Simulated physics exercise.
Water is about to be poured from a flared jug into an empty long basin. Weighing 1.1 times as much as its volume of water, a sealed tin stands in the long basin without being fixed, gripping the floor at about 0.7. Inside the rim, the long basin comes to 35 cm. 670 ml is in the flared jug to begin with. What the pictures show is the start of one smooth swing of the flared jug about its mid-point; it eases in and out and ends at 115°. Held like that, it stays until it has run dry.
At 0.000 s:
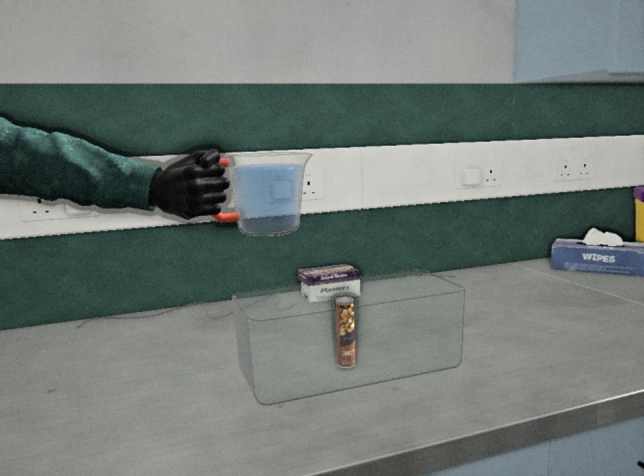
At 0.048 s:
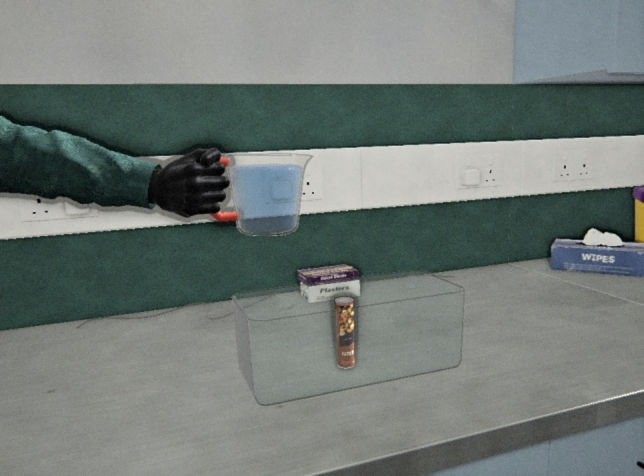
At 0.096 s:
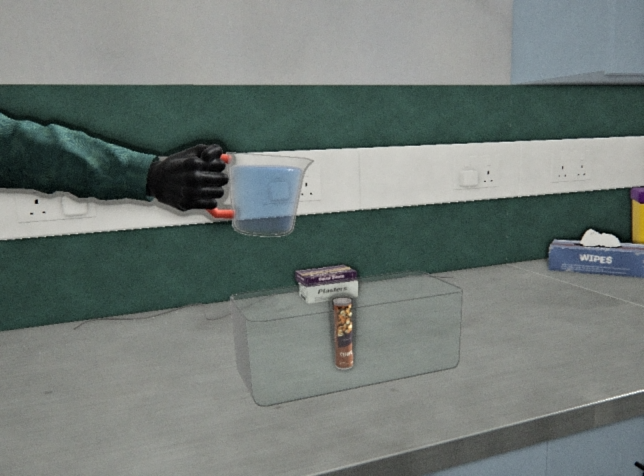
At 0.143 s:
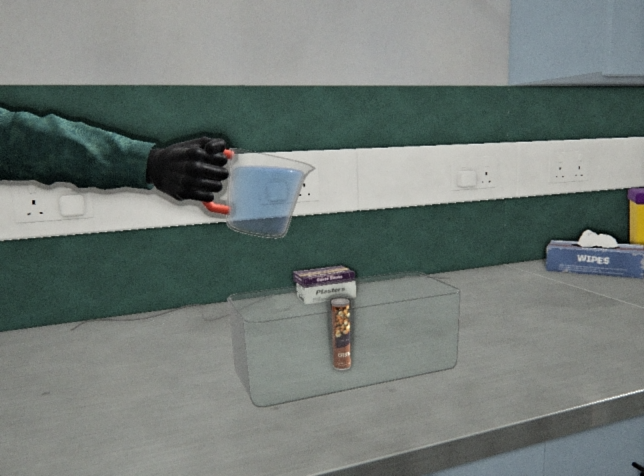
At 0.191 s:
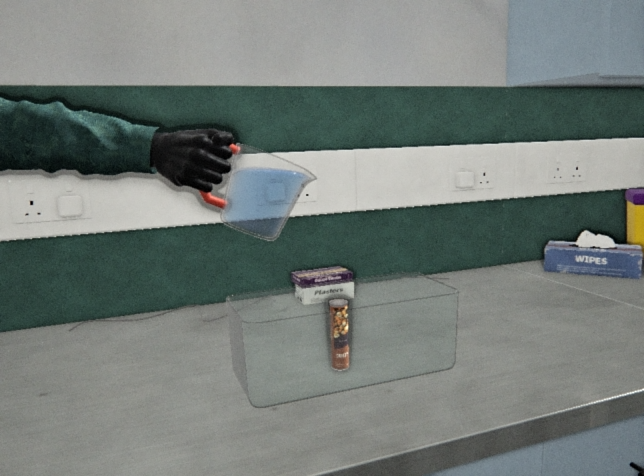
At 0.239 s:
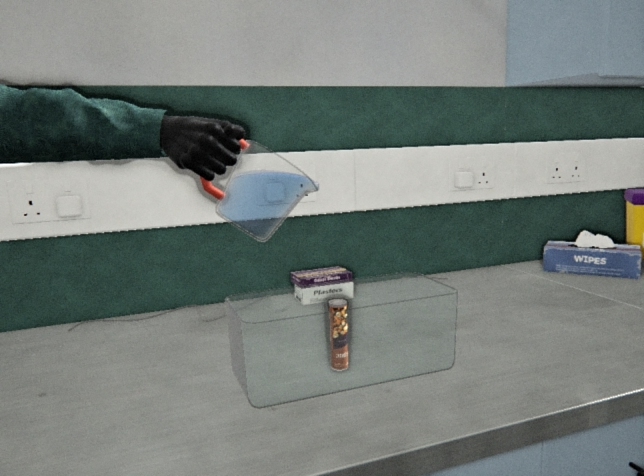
A black-gloved hand in a green sleeve reaches in from the left, holding a clear, orange-handled jug of blue liquid above a grey worktop, seen from the front and slightly above. A clear long basin sits below, with a small white-and-purple box and a patterned tin, wipes to the right. The hand steadily tilts the jug rightward as the view shifts very slightly.
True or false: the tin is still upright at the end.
False.
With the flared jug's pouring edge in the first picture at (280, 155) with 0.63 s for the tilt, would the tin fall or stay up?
Result: Tin tipped over.
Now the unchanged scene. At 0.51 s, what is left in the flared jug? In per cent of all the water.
I'd estimate some 40 % remains.
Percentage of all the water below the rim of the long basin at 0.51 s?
Around 26 percent.
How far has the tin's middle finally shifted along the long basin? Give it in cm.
Around 11.5 cm.
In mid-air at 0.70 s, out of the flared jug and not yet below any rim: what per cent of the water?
Some 10 % is up in the air.
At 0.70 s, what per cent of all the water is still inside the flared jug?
3 %.
By 0.51 s the tilt is 104° and 39 per cent is still to pour; the tin stands where it began.
By 0.70 s the tilt is 115° and 3 per cent is still to pour; the tin stands 1 cm from where it began.
By 0.91 s the tilt is 115° and 0 per cent is still to pour; the tin leans 22°.
By 1.13 s the tilt is 115° and 0 per cent is still to pour; the tin lies on its side.
At rest the tin lies on its side.
